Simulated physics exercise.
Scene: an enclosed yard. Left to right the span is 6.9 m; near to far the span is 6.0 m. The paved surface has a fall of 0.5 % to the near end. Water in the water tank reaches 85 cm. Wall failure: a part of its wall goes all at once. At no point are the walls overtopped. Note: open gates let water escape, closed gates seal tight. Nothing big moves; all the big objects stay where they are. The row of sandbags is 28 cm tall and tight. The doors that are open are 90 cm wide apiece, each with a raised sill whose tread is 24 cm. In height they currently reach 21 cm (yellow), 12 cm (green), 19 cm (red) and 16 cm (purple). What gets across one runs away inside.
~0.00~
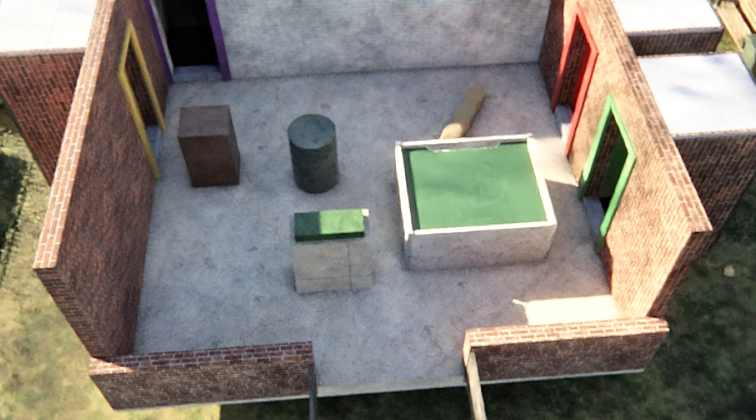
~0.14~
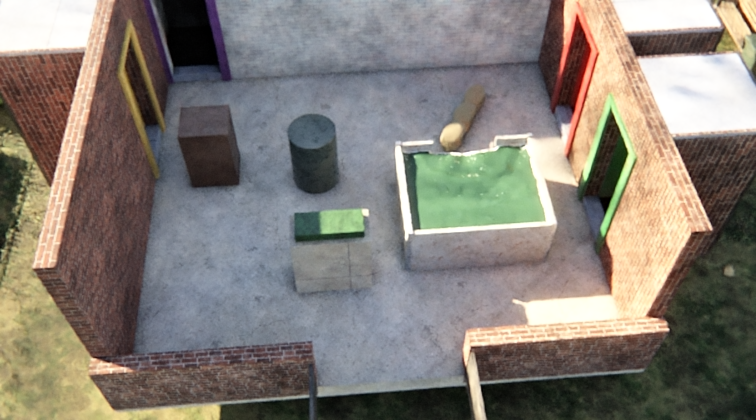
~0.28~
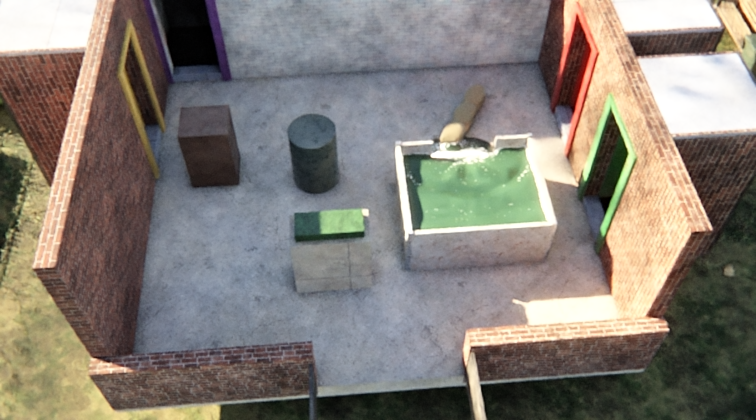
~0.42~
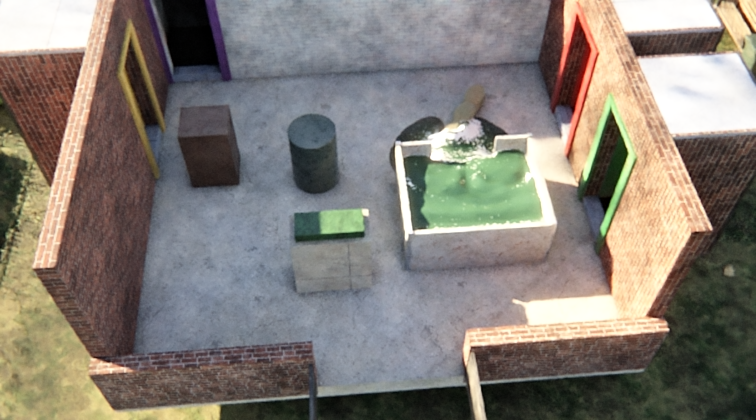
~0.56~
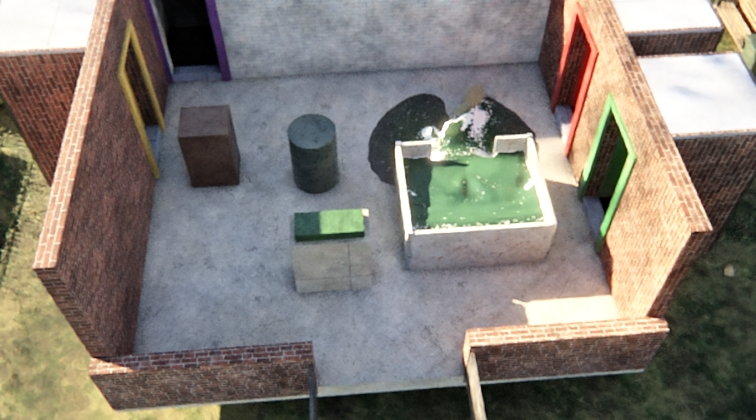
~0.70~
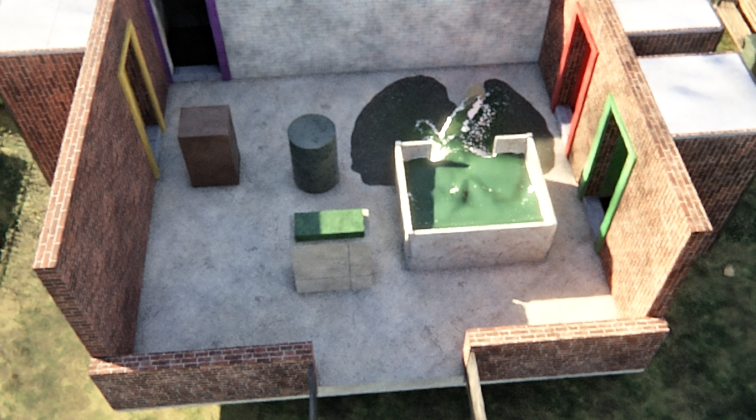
In this clip, a green-water tank stands in a brick-walled yard beside a cylinder, boxes and a log-like object; part of its far wall gives way, and water pours through the gap, spreading a dark wet patch across the paving behind.
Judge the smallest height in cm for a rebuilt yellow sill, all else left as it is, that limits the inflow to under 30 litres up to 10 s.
Roughly 15 cm at the least.
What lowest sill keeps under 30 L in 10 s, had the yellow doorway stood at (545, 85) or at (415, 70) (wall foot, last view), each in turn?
You'd want about 31 cm there first, then about 17 cm.
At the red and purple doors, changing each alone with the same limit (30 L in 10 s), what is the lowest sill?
About 17 cm at red and 15 cm at purple.
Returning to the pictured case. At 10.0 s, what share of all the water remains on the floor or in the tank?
Roughly 96 %.
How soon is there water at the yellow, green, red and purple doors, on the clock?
The yellow door gets it at 2.8 s, the green door at 2.8 s, the red door at 0.8 s and the purple door at 1.8 s.
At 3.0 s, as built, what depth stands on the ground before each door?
Depth (cm): Yellow 7 / green 2 / red 19 / purple 13.
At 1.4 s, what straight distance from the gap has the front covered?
Front distance: Approx. 4.0 m.
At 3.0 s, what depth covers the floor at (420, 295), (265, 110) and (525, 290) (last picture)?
About 0, 6 and 0 cm respectively.
After 1.4 s water covers 30 % of the floor, deepest (52 cm) near (536, 63); it has not reached the yellow door.
After 3.0 s water covers 45 % of the floor, deepest (33 cm) near (436, 147); 7 cm at the yellow door, 0 litres in over its 21 cm sill.
After 10.0 s water covers 95 % of the floor, deepest (14 cm) near (326, 82); 10 cm at the yellow door, 7 litres in over its 21 cm sill.
At the yellow door as built, the water arrived by 2.8 s and peaked near 28 cm at 4.6 s.
Run again over the same 10 s with other heights there, 48 litres in over 13.5 cm, 13 litres over 18.5 cm. The limit of 30 litres is kept from about 15 cm up.
